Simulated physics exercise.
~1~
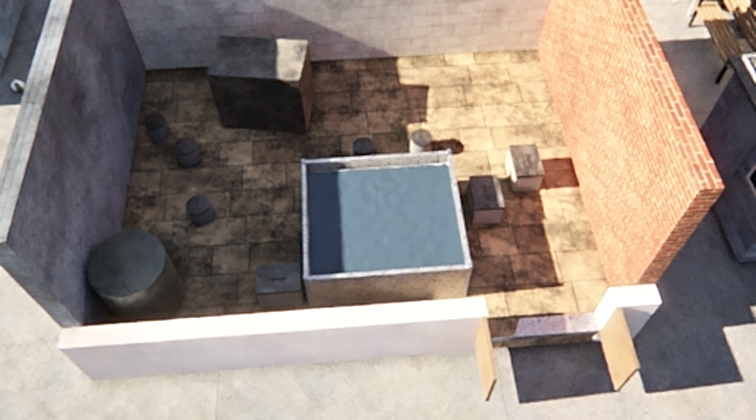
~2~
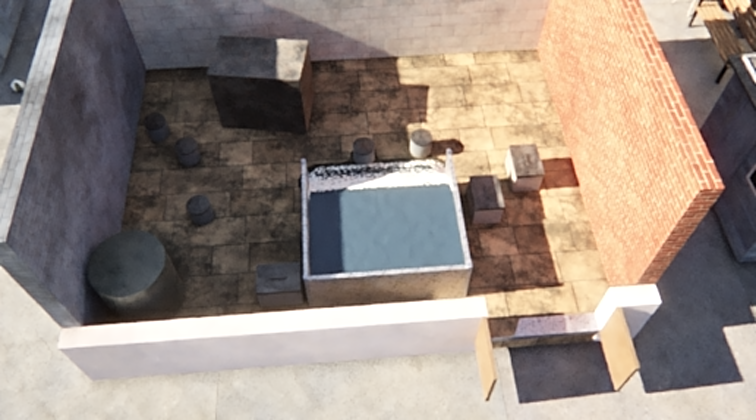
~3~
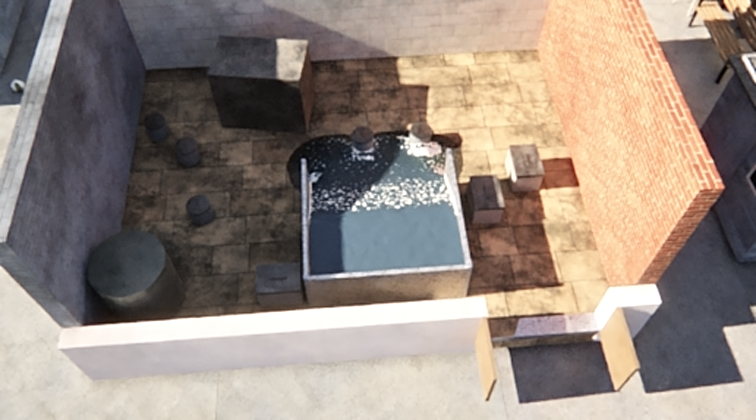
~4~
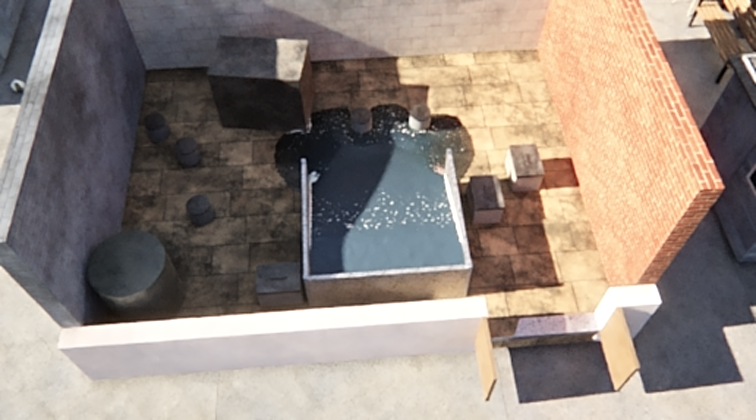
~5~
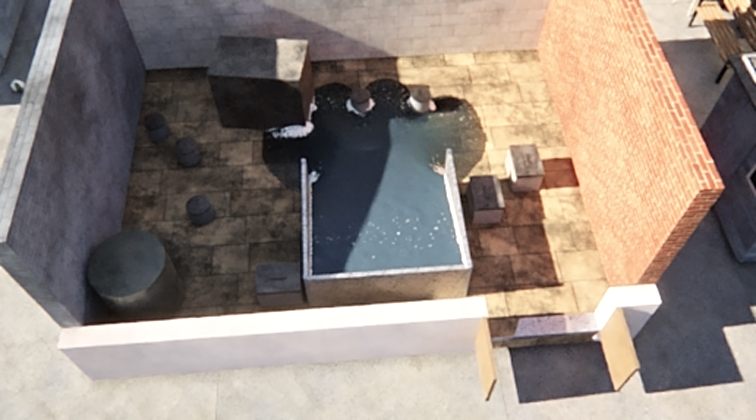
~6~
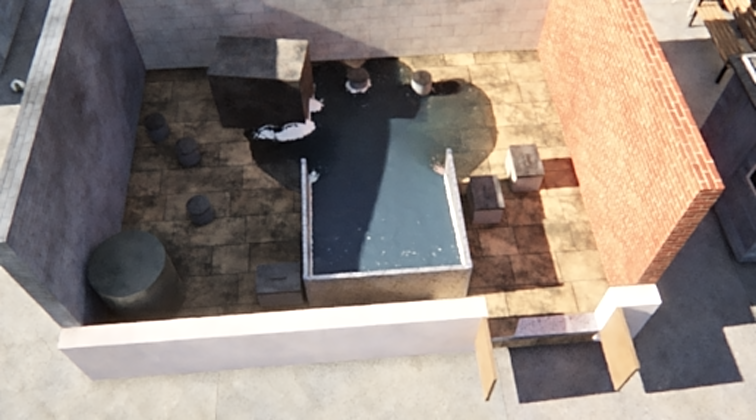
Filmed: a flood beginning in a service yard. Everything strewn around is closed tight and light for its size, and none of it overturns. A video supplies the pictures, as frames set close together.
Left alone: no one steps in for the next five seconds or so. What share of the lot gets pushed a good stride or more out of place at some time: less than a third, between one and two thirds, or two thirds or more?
Two thirds or more.
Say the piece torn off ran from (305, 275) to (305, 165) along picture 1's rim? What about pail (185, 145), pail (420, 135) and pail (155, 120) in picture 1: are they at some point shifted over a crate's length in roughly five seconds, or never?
In turn: Cleared that distance, stayed short, cleared that distance.
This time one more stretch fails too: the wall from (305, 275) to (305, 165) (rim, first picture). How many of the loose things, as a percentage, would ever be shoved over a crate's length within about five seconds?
Around 50 in a hundred.
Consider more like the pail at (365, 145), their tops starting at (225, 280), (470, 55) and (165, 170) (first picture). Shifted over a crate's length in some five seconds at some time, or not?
First falls short; second driven off; third driven off.
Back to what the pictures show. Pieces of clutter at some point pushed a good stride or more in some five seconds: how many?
That works out to 6.
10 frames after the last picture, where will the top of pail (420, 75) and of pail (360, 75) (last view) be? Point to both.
Near pixel (527, 54) and pixel (379, 45).
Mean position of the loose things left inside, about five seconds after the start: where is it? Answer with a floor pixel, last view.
About (331, 224).
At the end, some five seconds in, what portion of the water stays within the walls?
Roughly 94 percent.
A moment on, 2 of 8 are well off their spots; 1 afloat.
Next, 2 of 8 are well off their spots; 2 afloat.
Later, 5 of 8 are well off their spots; 2 afloat.
In the end, 6 of 8 are well off their spots, and 6 have been at some point; 4 afloat.
